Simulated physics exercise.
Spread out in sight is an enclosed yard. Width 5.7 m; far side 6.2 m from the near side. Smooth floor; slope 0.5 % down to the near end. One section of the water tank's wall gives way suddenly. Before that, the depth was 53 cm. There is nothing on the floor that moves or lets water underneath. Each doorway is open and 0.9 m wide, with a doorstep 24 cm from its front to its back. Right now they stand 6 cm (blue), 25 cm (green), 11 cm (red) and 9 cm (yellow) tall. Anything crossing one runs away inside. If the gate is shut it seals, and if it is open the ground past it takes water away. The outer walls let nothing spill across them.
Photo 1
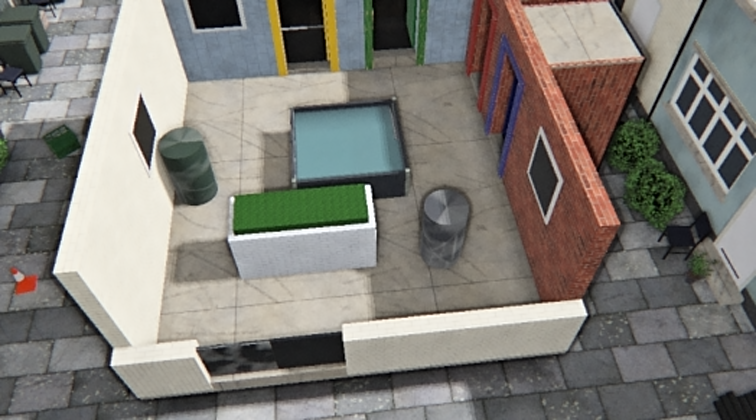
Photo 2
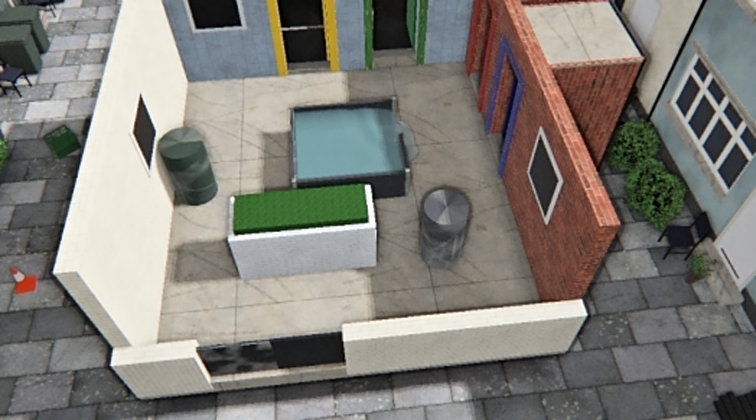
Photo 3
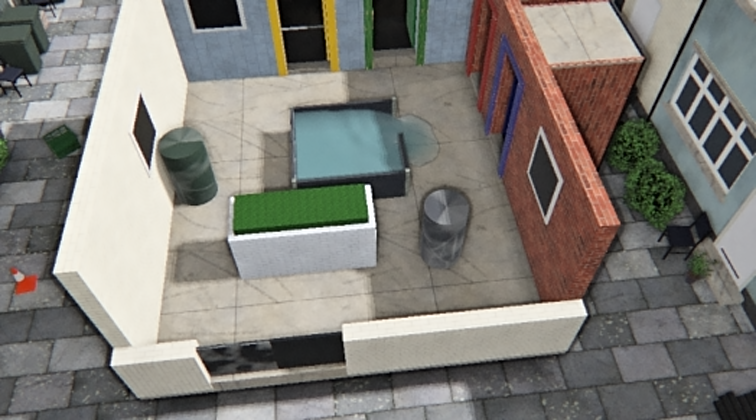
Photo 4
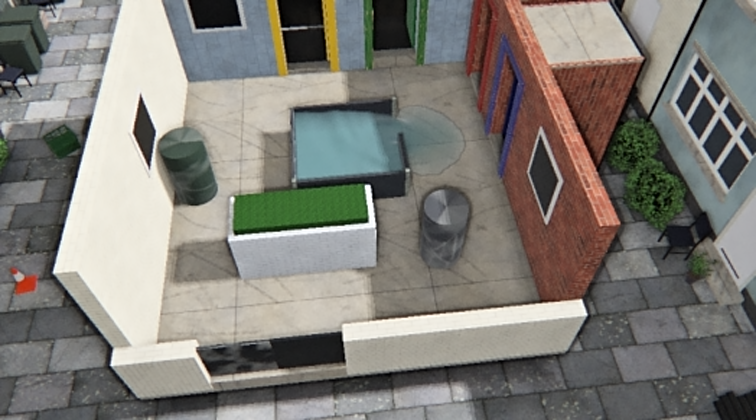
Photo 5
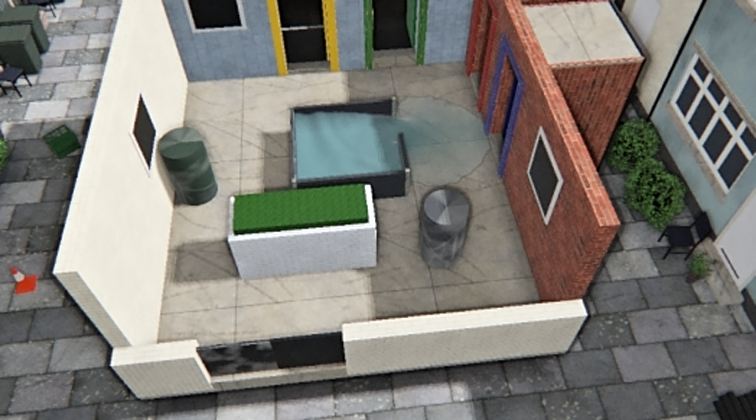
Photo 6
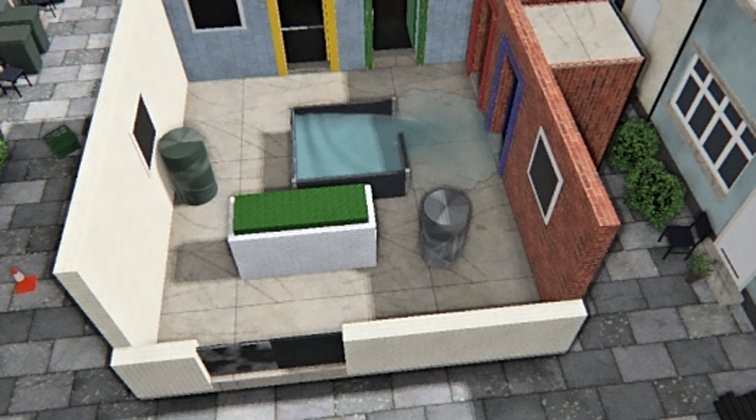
A water tank in an enclosed yard bursts open and water spreads right across the floor.
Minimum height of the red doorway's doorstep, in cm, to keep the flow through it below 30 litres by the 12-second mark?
Roughly 14 cm.
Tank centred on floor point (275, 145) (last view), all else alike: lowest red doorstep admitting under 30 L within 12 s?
With that change, some 16 centimetres.
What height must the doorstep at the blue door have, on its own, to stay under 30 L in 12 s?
The blue door needs around 19 cm.
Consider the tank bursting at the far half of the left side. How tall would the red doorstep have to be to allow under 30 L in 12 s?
With that break, close to 7.5 cm.
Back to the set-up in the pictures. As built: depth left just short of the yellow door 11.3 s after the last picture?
Lab note: Depth approx. 2.5 cm.
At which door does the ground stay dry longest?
It is the yellow one.
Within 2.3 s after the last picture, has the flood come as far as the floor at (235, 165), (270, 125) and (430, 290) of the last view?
1: Unwetted; 2: Unwetted; 3: Unwetted.
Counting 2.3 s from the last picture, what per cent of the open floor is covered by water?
Roughly 30 percent of the floor is wet.
Then, 0.7 s after the last picture water covers 15 % of the floor, deepest (29 cm) near (479, 124); 20 cm at the red door, 3 litres in over its 11 cm doorstep.
Then, 2.3 s after the last picture water covers 30 % of the floor, deepest (22 cm) near (461, 63); 17 cm at the red door, 44 litres in over its 11 cm doorstep.
Then, 11.3 s after the last picture water covers 95 % of the floor, deepest (7 cm) near (281, 226); 5 cm at the red door, 64 litres in over its 11 cm doorstep.
At the red door as built, the water peaked near 20 cm, 0.9 s after the last picture.
With a doorstep of 11.5 cm, 57 litres would have come in within the 12 s; with 15.5 cm, 20 litres. So under 30 litres takes about 14 cm.
